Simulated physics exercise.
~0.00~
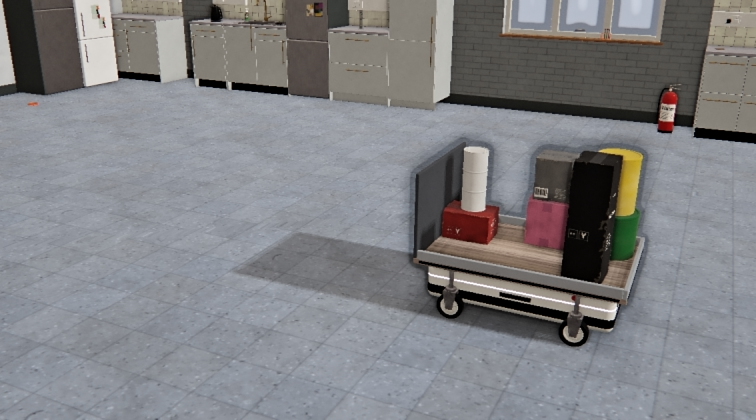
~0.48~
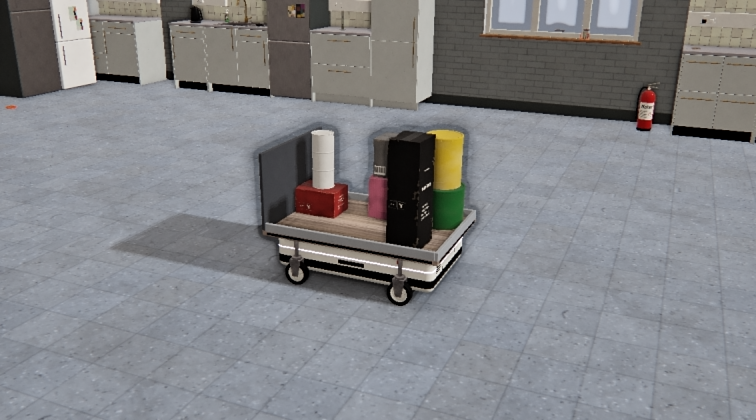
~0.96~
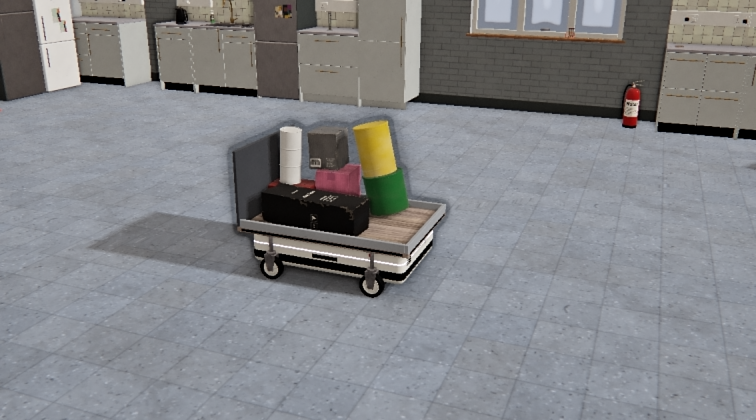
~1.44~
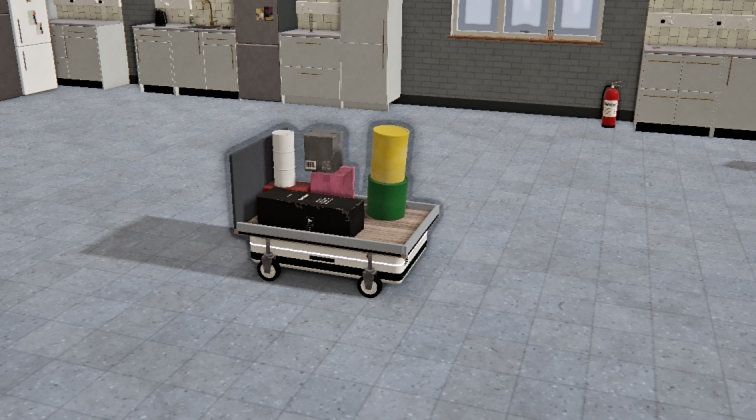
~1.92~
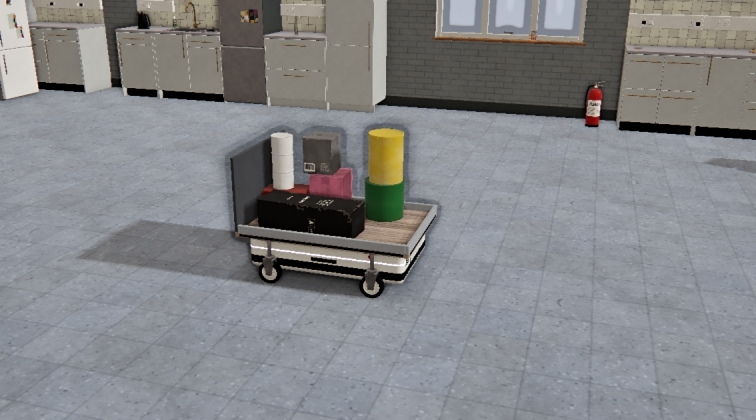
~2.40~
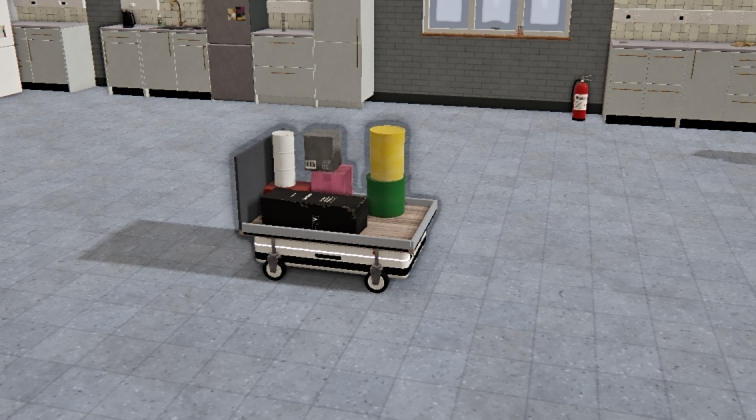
In this clip, a flat cart carrying boxes and stacked cylinders rolls left across a tiled floor and stops; the tall black box topples onto its side and the yellow pail tilts briefly before settling upright on the green one, while the white canister remains standing.
